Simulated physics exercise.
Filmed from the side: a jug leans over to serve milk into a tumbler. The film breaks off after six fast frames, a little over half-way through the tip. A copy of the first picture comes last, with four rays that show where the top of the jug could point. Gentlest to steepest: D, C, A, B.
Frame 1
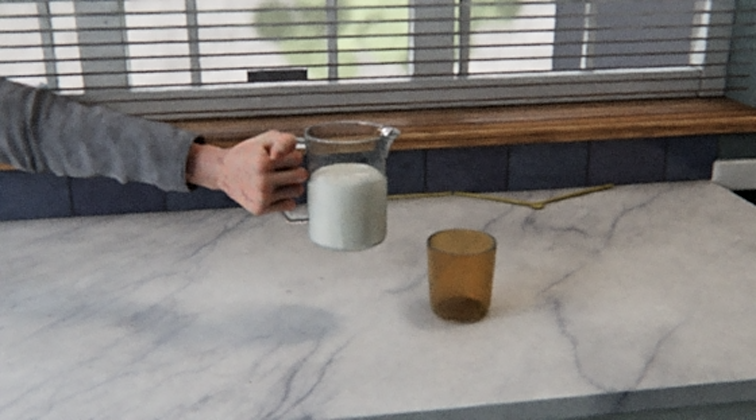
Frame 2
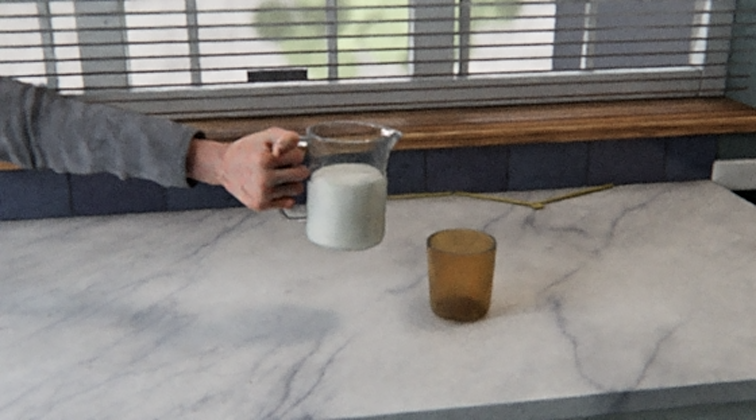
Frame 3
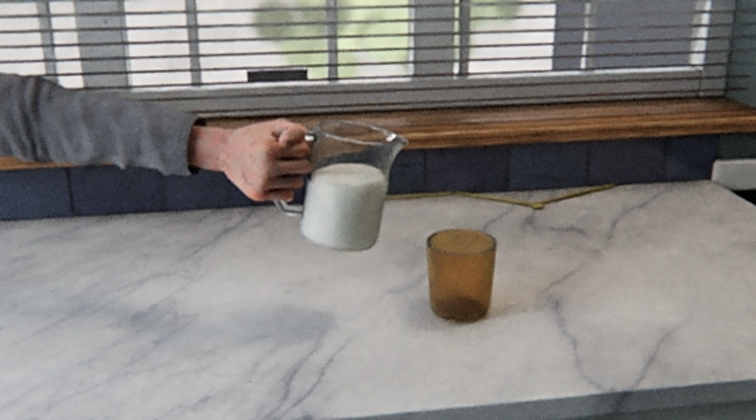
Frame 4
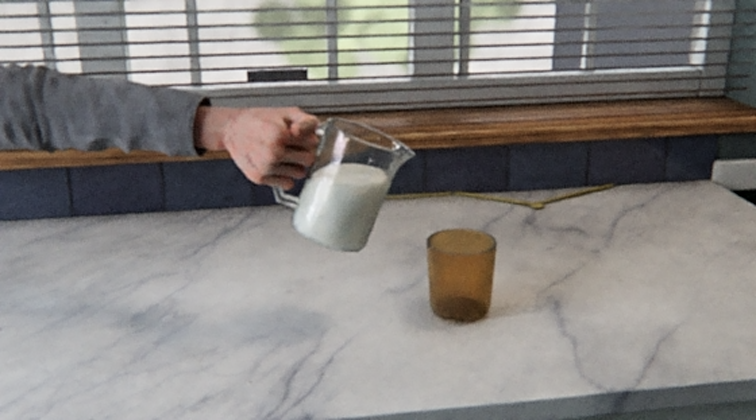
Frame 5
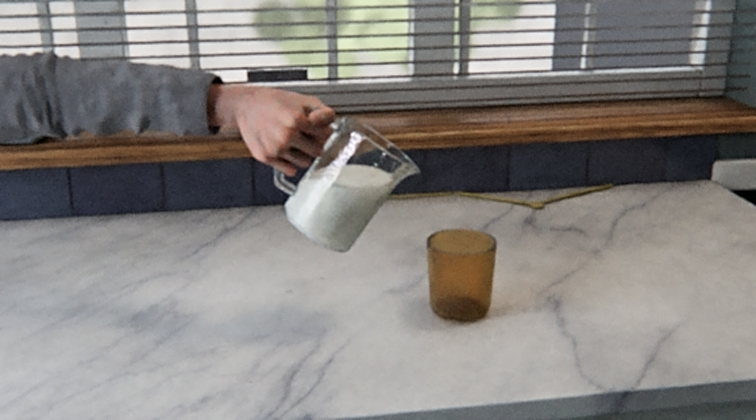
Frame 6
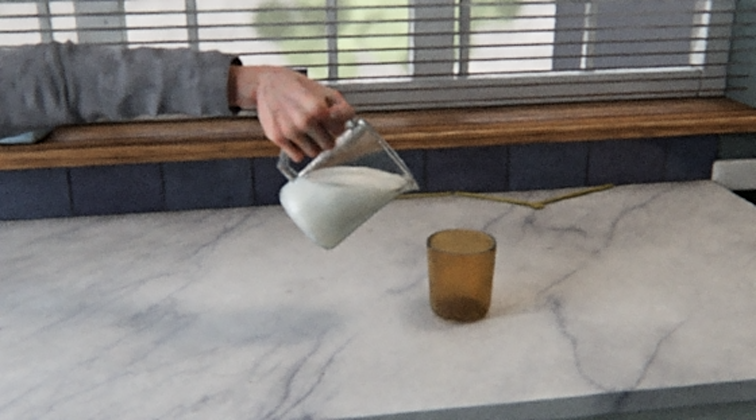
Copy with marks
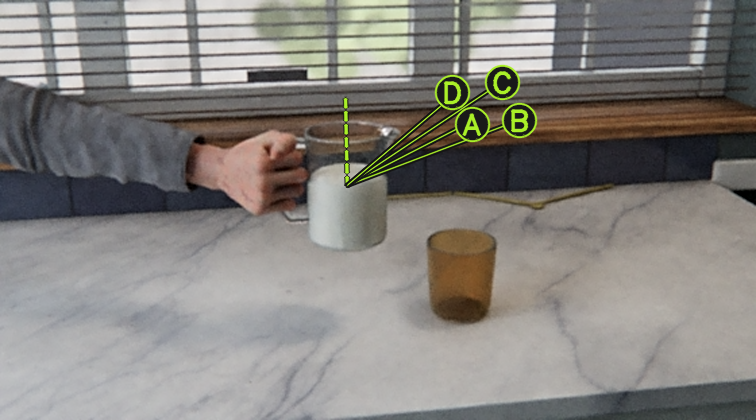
A hand holding a glass jug of milk tilts it steeply rightward near an amber tumbler.
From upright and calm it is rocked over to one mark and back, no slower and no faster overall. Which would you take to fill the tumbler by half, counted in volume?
Choose B.
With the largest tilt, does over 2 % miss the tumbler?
No, it does not.
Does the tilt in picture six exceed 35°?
Yes, it does.
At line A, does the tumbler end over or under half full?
Under half.
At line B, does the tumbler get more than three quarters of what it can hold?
No.
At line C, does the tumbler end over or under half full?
Under half.
On the marked copy, A at (455, 129); B at (503, 126); C at (488, 91); D at (441, 105).
If A is chosen, the tumbler ends with about 30 % of what it can hold.
If B is chosen, the tumbler ends with about 48 % of what it can hold.
If C is chosen, the tumbler ends with about 15 % of what it can hold.
If D is chosen, the tumbler ends with about 6 % of what it can hold.
